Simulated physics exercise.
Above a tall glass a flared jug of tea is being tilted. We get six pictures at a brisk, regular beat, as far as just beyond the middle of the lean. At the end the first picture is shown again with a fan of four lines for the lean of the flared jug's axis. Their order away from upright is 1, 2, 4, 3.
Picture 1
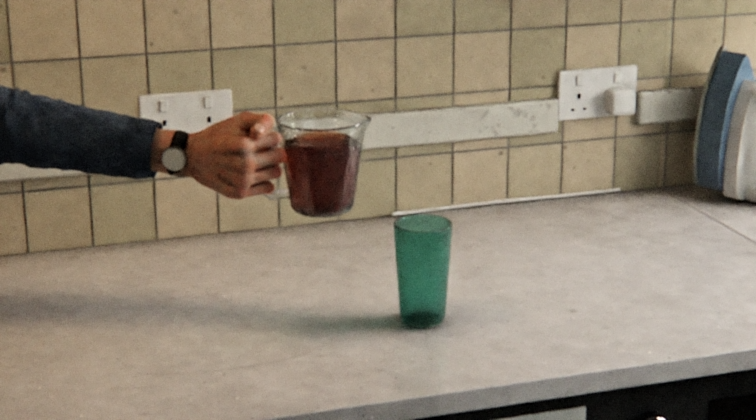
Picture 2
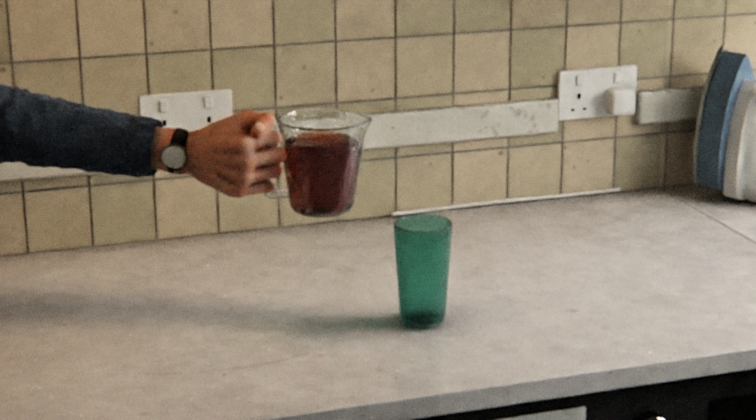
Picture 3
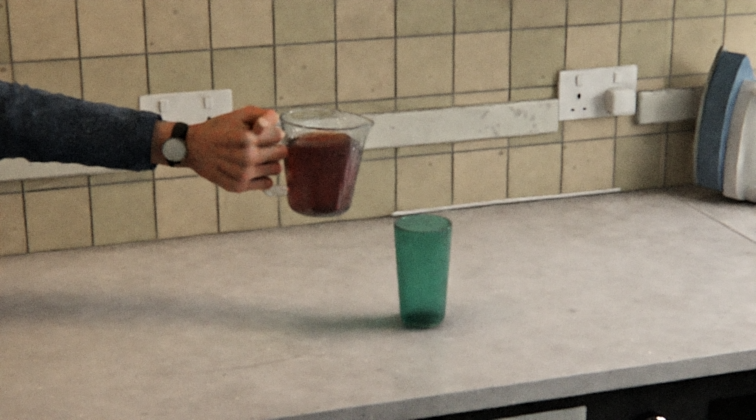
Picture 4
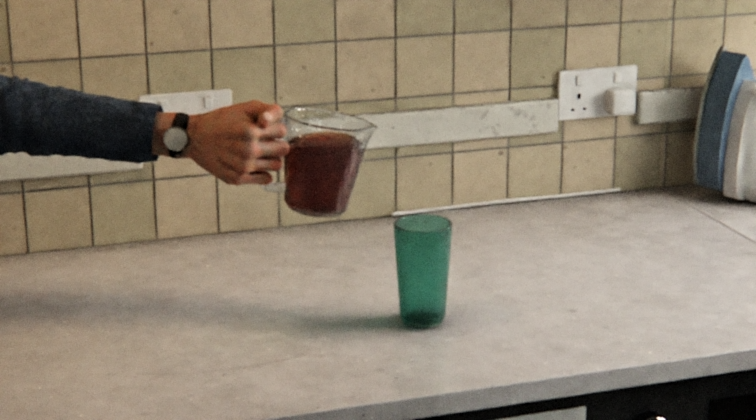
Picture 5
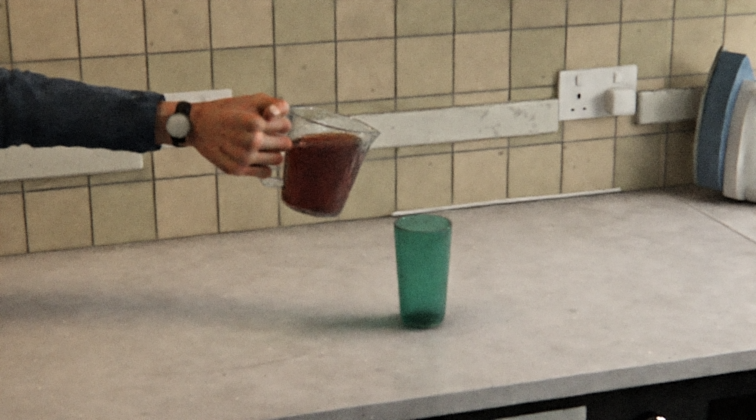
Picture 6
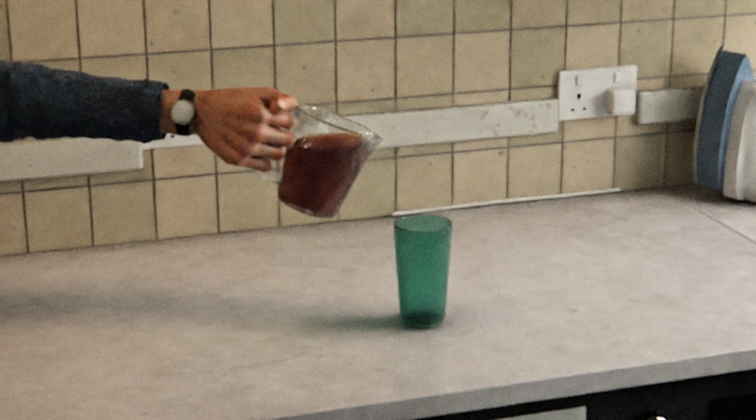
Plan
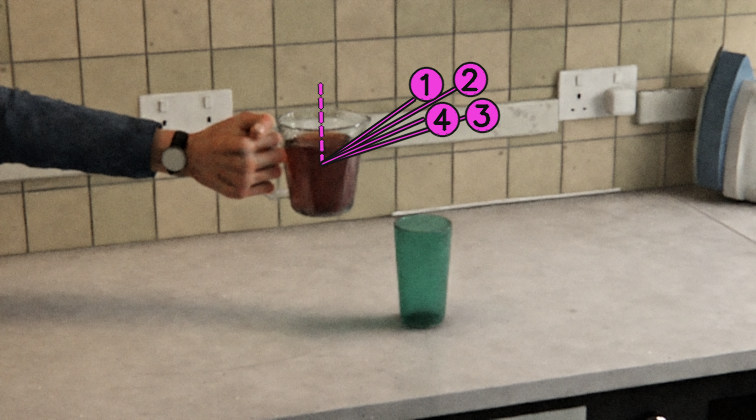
To begin with, a hand wearing a watch holds a clear, flared jug of dark reddish tea upright above and to the left of a tall green glass on a counter. The hand then gradually tilts the jug rightward, its lip lowering slightly, while the tea stays inside and the glass remains still.
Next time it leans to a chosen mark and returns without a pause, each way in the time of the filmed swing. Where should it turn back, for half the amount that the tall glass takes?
Choose 1.
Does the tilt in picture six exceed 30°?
No, it does not.
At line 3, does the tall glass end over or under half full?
Over half.
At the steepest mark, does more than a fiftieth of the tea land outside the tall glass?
Yes, it does.
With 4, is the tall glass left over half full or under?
Over.
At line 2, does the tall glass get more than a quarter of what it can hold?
Yes.
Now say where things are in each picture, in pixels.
In the first frame, upright, lip at (369, 118); rim of the tall glass round (423, 223); nothing has left yet.
In the second frame, upright, lip at (370, 118); nothing has left yet.
In the third frame, tipped about 4°, lip at (372, 121); nothing has left yet.
In the fourth frame, tipped about 9°, lip at (375, 125); nothing has left yet.
In the fifth frame, tipped about 16°, lip at (378, 131); nothing has left yet.
In the sixth frame, tipped about 22°, lip at (381, 138); nothing has left yet.
On the marked copy, 1 at (414, 99); 2 at (455, 88); 3 at (465, 117); 4 at (423, 119).
Choosing 1, the tall glass ends with about 49 % of what it can hold.
Choosing 2, the tall glass ends with about 63 % of what it can hold.
Choosing 3, the tall glass ends with about 82 % of what it can hold; 8 % of the tea is spilt.
Choosing 4, the tall glass ends with about 76 % of what it can hold.
